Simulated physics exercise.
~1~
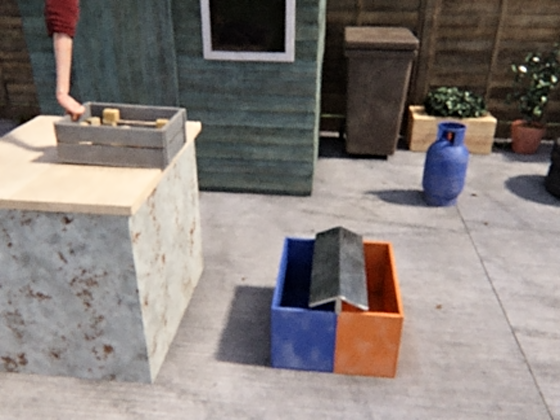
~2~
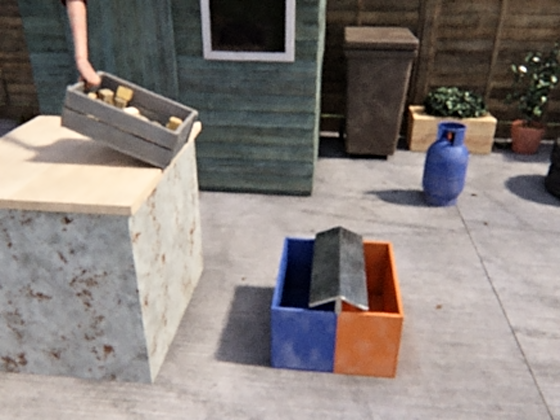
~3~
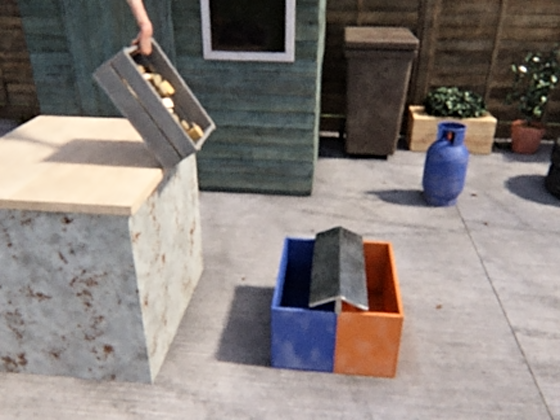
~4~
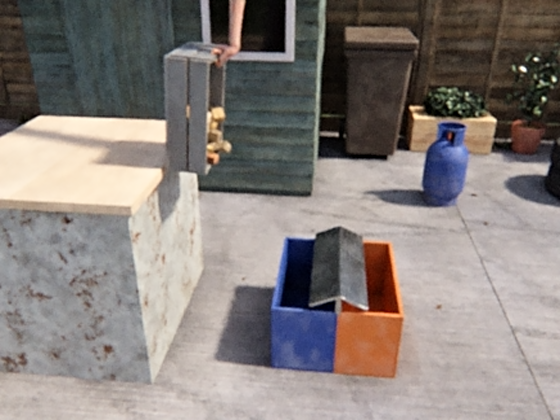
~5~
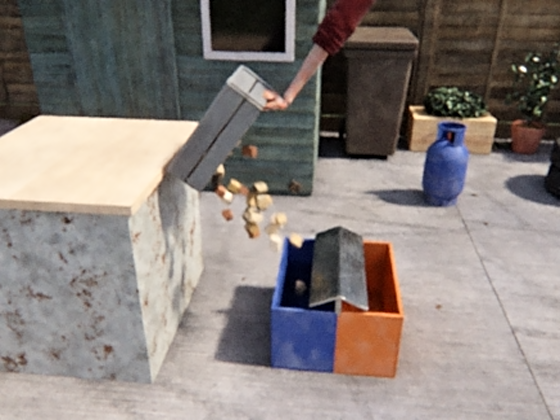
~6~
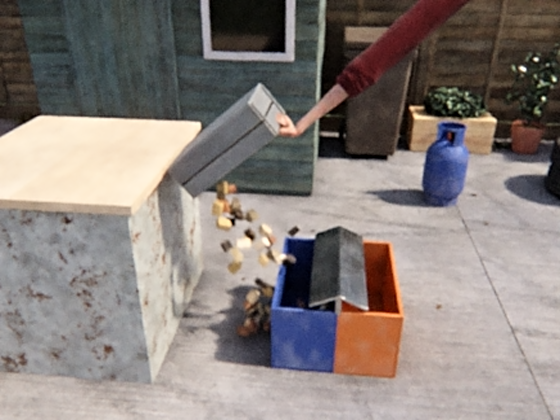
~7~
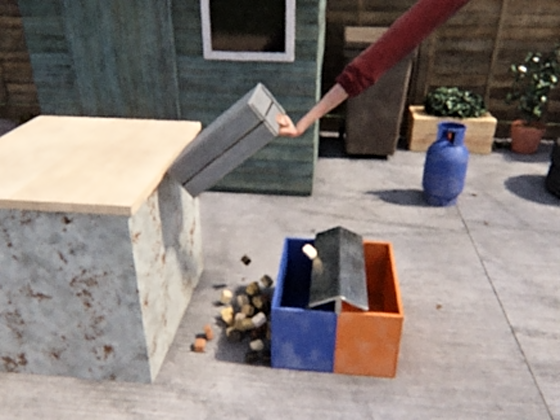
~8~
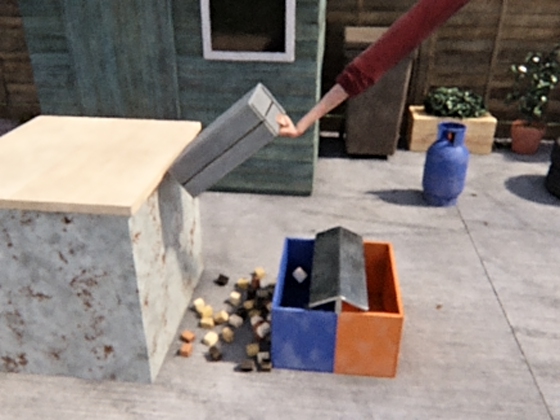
A hand reaching in from above grips a grey crate of small wooden blocks on a pale-topped bench at the left of a paved yard, seen from slightly above. On the ground to the right stand a blue tote and an orange trough, joined under a dark, roof-shaped ridge, with a shed, bin and blue gas bottle behind. The hand lifts and tilts the crate over the bench's right end until it hangs steeply. Blocks tumble out towards the blue tote. Some drop inside, but most end scattered on the paving between bench and tote.
